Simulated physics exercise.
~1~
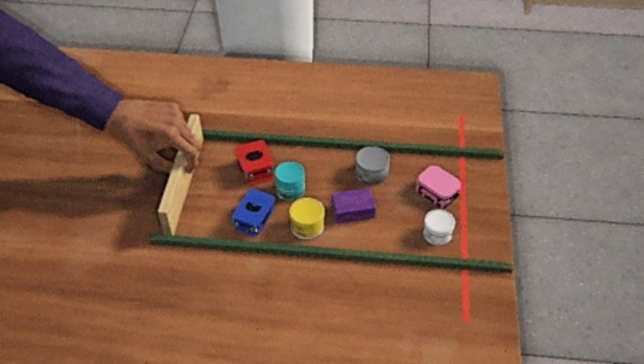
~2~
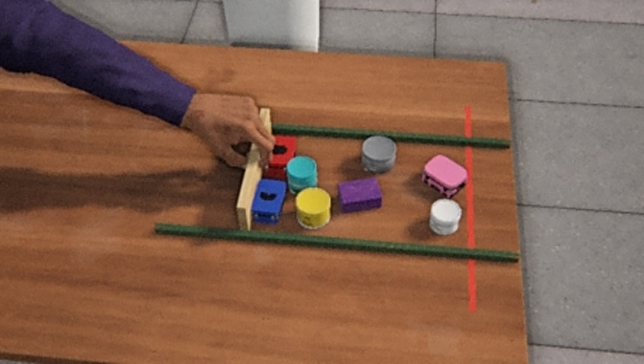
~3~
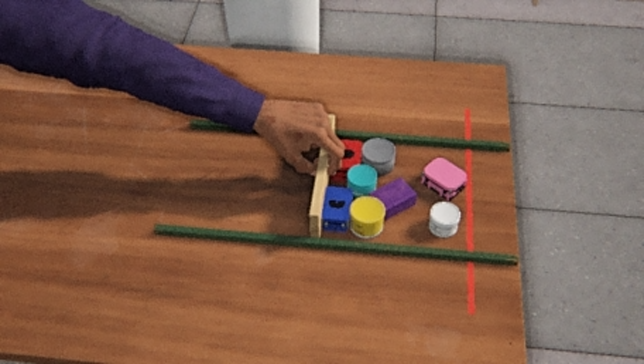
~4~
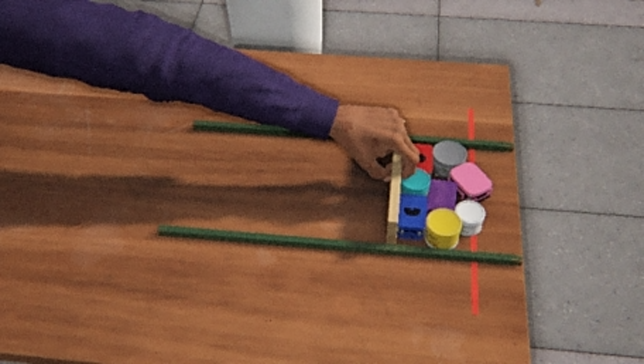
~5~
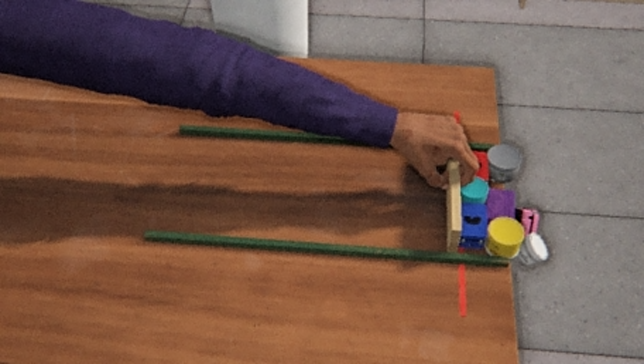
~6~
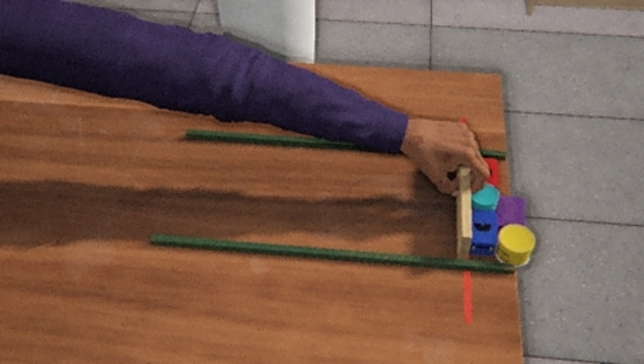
On a wooden tabletop above a grey tiled floor, eight small colourful tubs and cases lie scattered between two green rails. A hand in a purple sleeve slides an upright wooden board to the right, reaching the red and blue cases first. The turquoise, yellow, purple and grey pieces bunch up ahead of it, while the pink case and white pot stay still until the cluster meets them. The pack crosses the red tape, and the pink case tips at the table's edge. The board stops near the tape, with the grey, pink and white pieces gone over the end and the yellow tub at the rim.
